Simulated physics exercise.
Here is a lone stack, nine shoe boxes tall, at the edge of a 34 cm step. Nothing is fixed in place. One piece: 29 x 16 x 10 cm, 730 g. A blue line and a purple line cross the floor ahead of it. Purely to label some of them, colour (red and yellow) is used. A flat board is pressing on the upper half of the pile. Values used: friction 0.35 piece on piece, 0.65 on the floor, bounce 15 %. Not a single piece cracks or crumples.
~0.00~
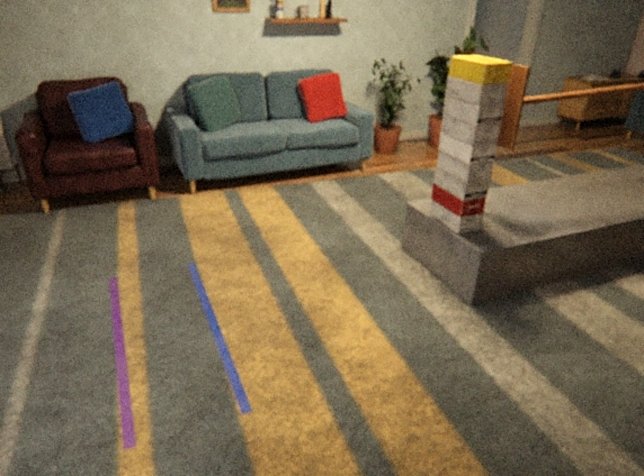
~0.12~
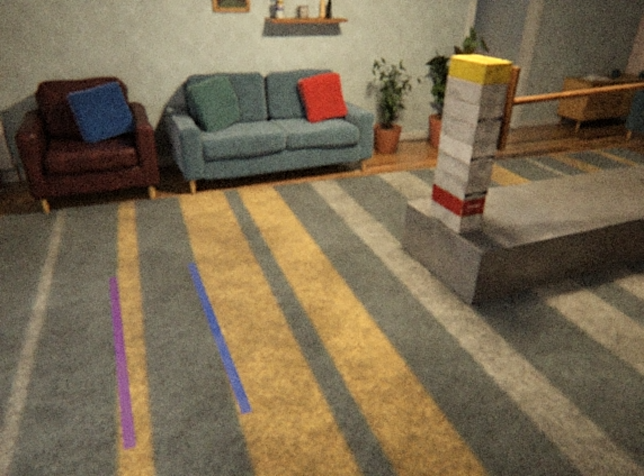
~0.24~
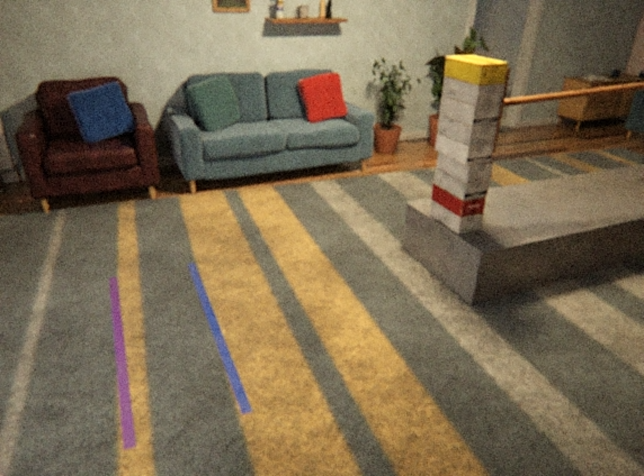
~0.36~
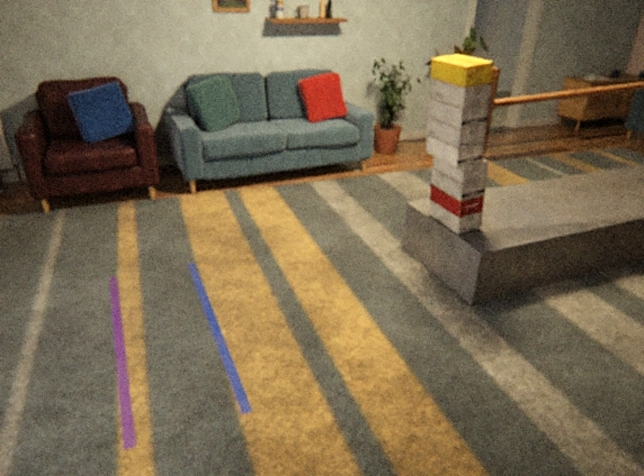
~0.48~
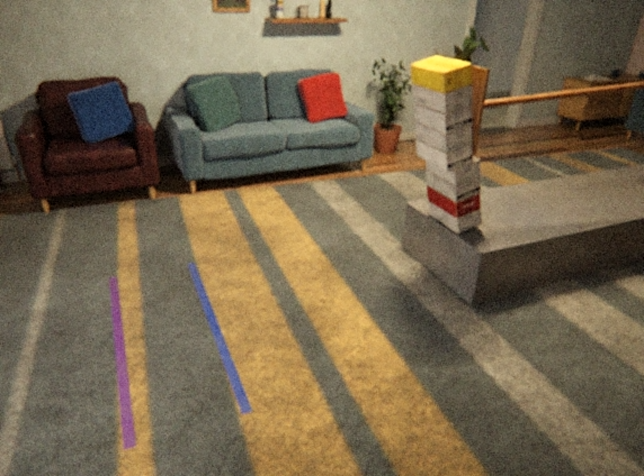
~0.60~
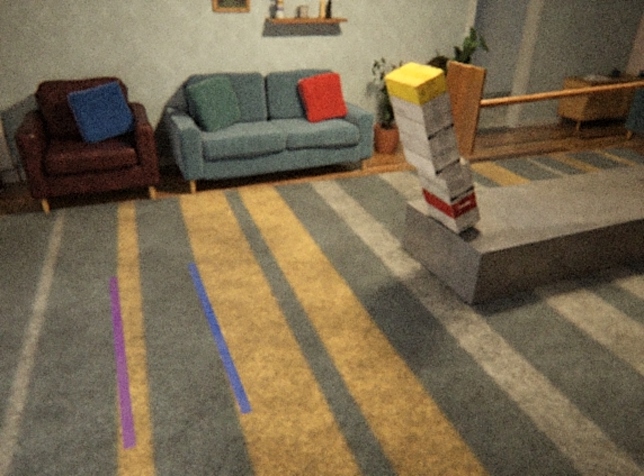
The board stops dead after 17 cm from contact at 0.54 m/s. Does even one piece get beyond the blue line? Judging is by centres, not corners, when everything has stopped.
I'd say the line holds.
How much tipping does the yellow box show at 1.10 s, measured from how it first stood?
Angle from initial pose, roughly 90 deg - estimate.
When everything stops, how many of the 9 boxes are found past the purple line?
0 in all.
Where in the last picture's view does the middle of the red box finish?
I'd point at about (406, 268).
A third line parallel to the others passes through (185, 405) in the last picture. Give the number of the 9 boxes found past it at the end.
The answer is 0.
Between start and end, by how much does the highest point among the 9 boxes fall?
100 cm.
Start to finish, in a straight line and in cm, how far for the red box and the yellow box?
Moved: Red 50, yellow 165.
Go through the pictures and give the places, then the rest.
In the first picture (places mark the middle of the side facing us), board (523, 99) 11 cm short; purple line, near end, (128, 422); blue line, near end, (239, 391); red box (446, 200); yellow box (466, 70); nothing disturbed.
In the second picture, board (513, 99) 43 mm short; yellow box (466, 70).
In the third picture, board (504, 100) 22 mm in; yellow box (462, 70) shifted 29 mm; 5 disturbed, none past the blue line.
In the fourth picture, board (494, 101) 9 cm in; yellow box (447, 72) leaning 5°; red box (444, 201) leaning 5°; 9 disturbed, none past the blue line.
In the fifth picture, board (483, 102) 15 cm in; yellow box (426, 79) leaning 13°; red box (441, 202) leaning 13°; 9 disturbed, none past the blue line.
In the sixth picture, board (480, 102) 17 cm in, stopped; purple line, near end, (128, 422); blue line, near end, (239, 391); yellow box (402, 91) leaning 23°, 52 mm lower; red box (437, 204) leaning 23°; steepest lean 23°, the box at (444, 146); 9 disturbed, none past the blue line.
After 0.72 s, none of the 9 boxes past the blue line, 9 disturbed; yellow box leaning 36°, 14 cm lower; red box leaning 36°.
After 0.88 s, none of the 9 boxes past the blue line, 9 disturbed; red box leaning 62°, 34 mm lower; yellow box leaning 61°, 43 cm lower.
After 1.10 s, none of the 9 boxes past the blue line, 9 disturbed; red box on its side; yellow box on its side.
At rest (1.9 s), none of the 9 boxes past the blue line, 9 disturbed; yellow box on its side; red box on its side. The farthest middle lies 27 cm short of that line. As the last picture would show them, middles, yellow box near (263, 299), red box near (406, 268).
